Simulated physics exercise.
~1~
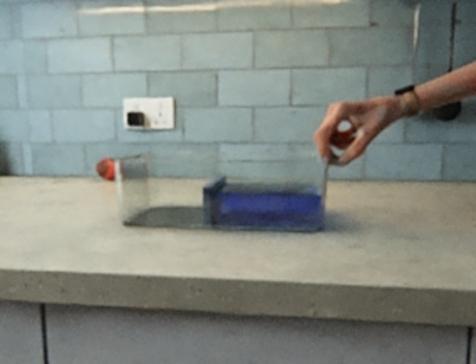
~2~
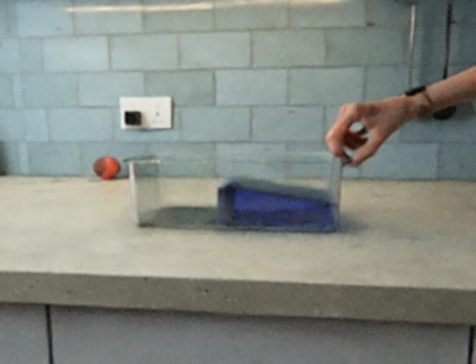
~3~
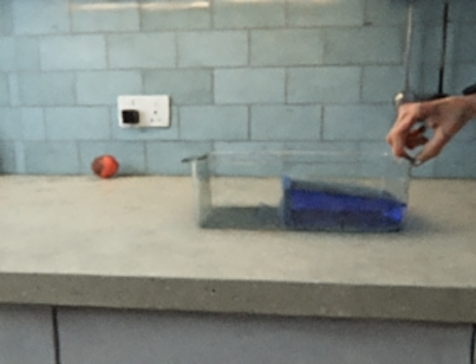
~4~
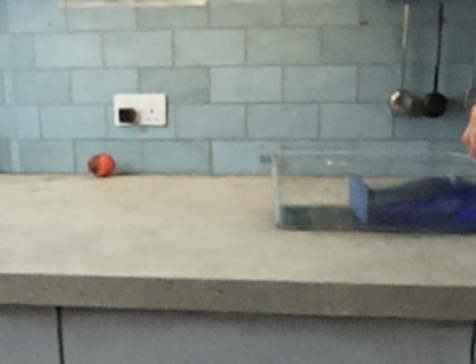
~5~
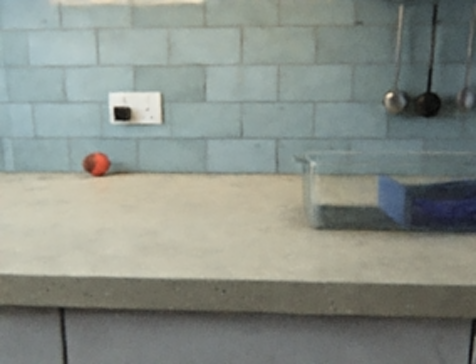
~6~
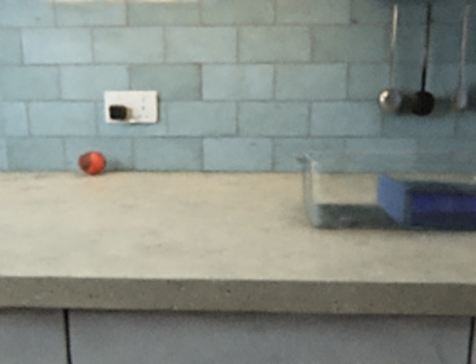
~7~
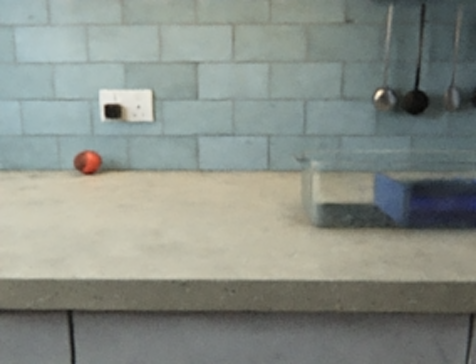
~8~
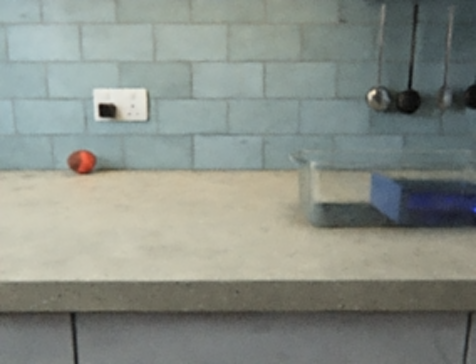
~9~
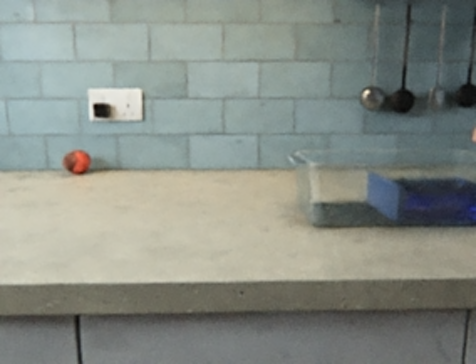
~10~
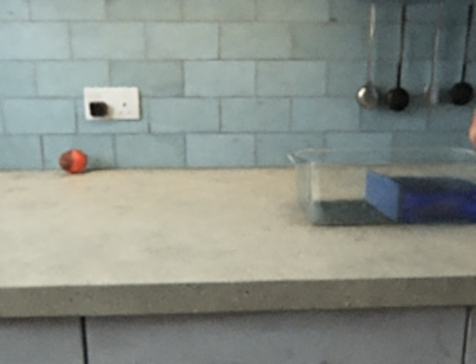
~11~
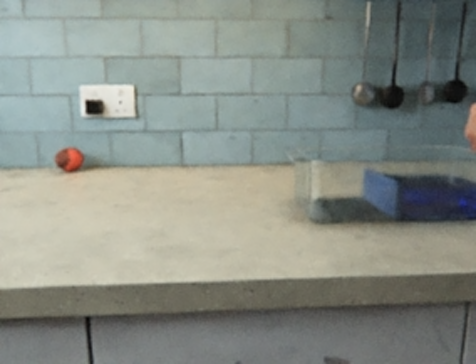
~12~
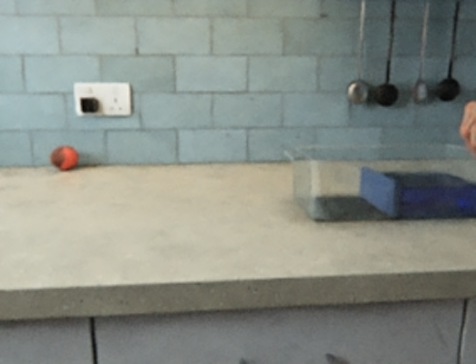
On a pale stone kitchen counter, before a wall of blue-grey tiles, sits a clear glass food box with an upright divider across its middle and deep blue water in the right half only. A hand grips the box's right end and draws it rightwards in one smooth pull, while a red ball stays by the wall. The water tilts into a slope, high against the divider as the box sets off. The box slows and stops at the right edge of view, partly out of sight. It stays there, the blue water still almost entirely right of the divider.
